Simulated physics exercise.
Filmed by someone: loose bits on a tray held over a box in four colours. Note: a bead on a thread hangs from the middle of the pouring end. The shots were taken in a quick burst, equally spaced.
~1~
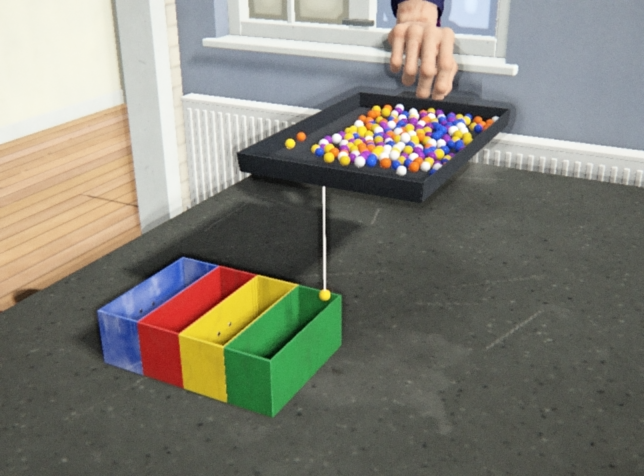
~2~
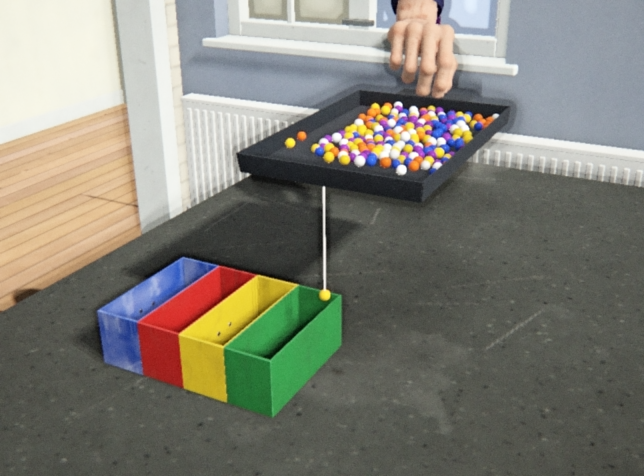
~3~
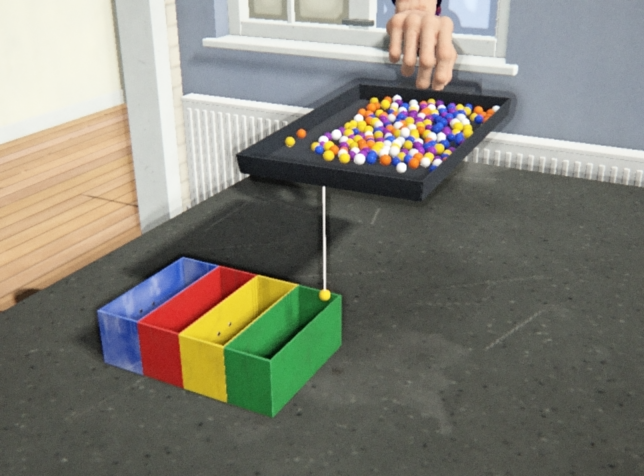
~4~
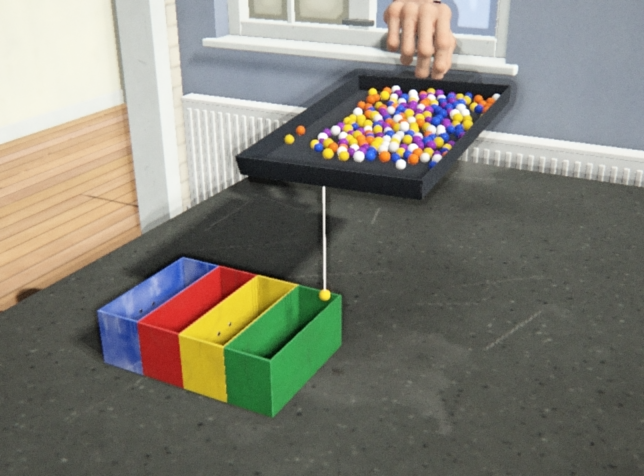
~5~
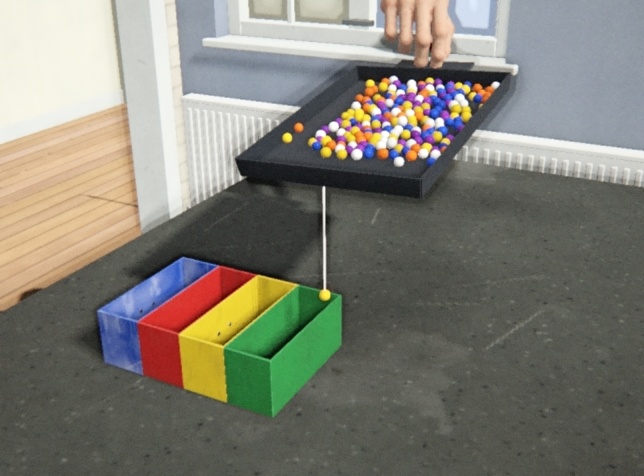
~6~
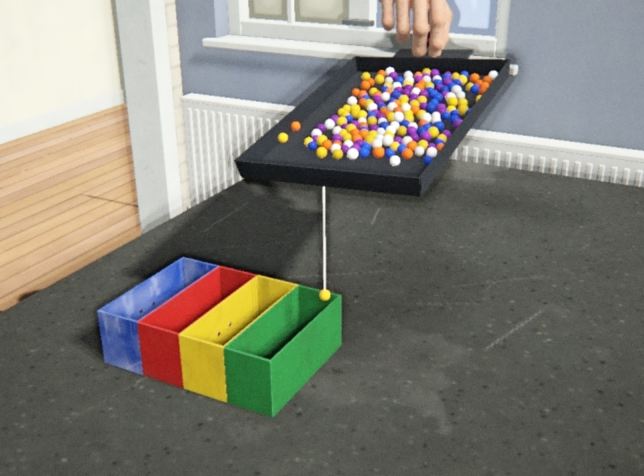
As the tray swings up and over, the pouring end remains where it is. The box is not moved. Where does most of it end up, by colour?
Most of it ends up in yellow.
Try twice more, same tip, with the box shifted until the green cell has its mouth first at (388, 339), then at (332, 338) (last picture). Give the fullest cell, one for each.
First try: Blue; second try: The red cell.
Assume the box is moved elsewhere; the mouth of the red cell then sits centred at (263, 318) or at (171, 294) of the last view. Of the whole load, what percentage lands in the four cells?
You'd see around 90 per cent and then around 90 per cent.
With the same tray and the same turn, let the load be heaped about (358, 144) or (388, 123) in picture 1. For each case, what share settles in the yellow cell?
Shares in turn: 60 % and 50 %.
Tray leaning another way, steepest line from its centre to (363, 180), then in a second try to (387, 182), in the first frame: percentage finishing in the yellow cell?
I'd put it at some 0 % and then some 0 %.
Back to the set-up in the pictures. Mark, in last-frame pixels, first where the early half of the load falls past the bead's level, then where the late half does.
About (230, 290), and after that about (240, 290).
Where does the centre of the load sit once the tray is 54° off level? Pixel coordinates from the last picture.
The load is centred around (300, 146).
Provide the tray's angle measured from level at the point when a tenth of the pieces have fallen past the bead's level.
Close to 90° of tilt at that moment.
Soon after the last picture, tray tipped steeply; nearly all on the tray; a stray few in the yellow cell; a stray few in the red cell; a stray few in the blue cell; a stray few falling or outside the box.
A little later, tray tipped right over; about half on the tray; a small part in the yellow cell; a small part in the red cell; a stray few in the green cell; a stray few in the blue cell; about a quarter falling or outside the box.
Later still, tray tipped past a quarter turn; about half in the yellow cell; about a quarter in the red cell; about a quarter in the green cell; a small part in the blue cell; a small part falling or outside the box.
By the end, tray tipped past a quarter turn; about half in the yellow cell; about a quarter in the red cell; about a quarter in the green cell; a small part in the blue cell; a small part outside the box.
